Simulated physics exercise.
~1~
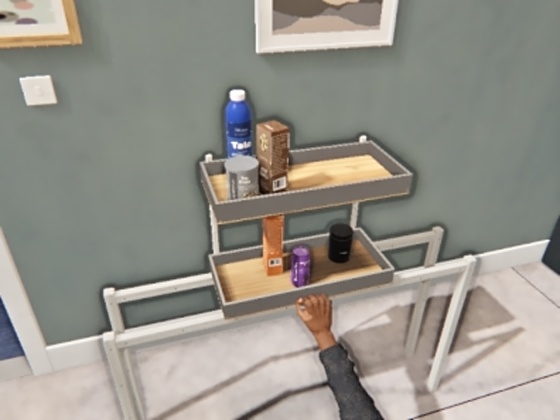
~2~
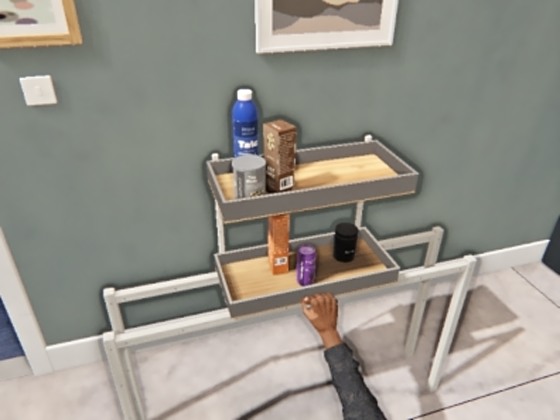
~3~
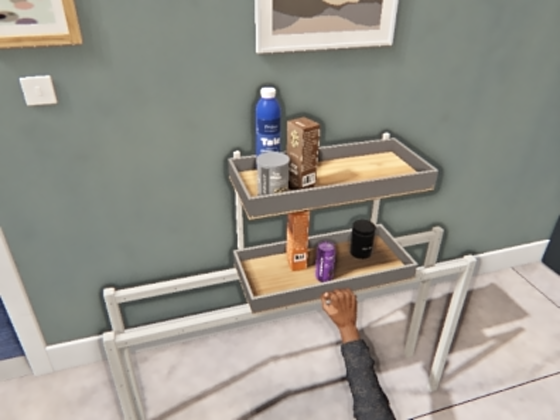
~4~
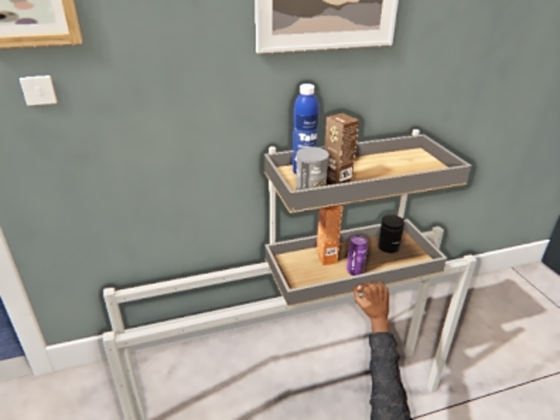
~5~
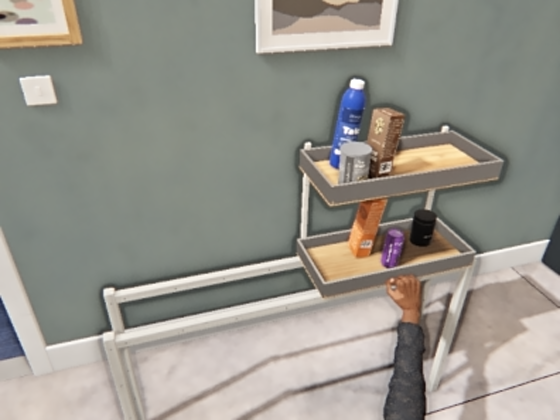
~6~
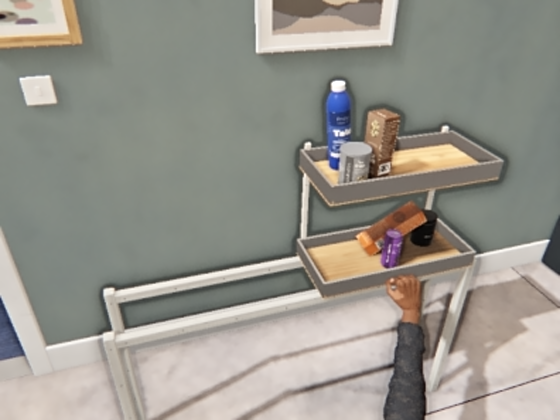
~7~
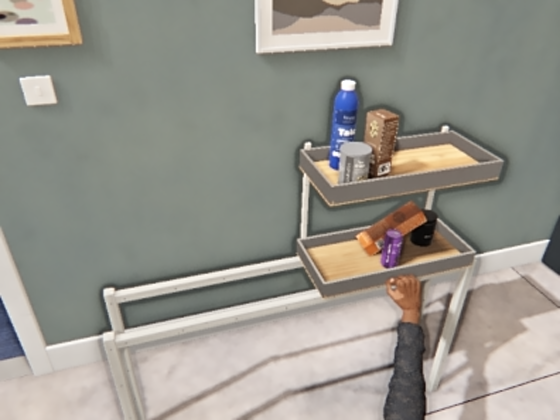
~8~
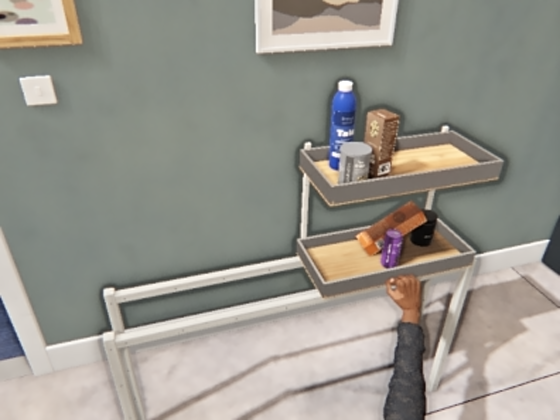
A two-level tray holding cans, cartons and a bottle slid right along white rails with a hand at its front edge, then stopped at the right end, where the orange carton toppled against the black jar while everything else stayed standing.
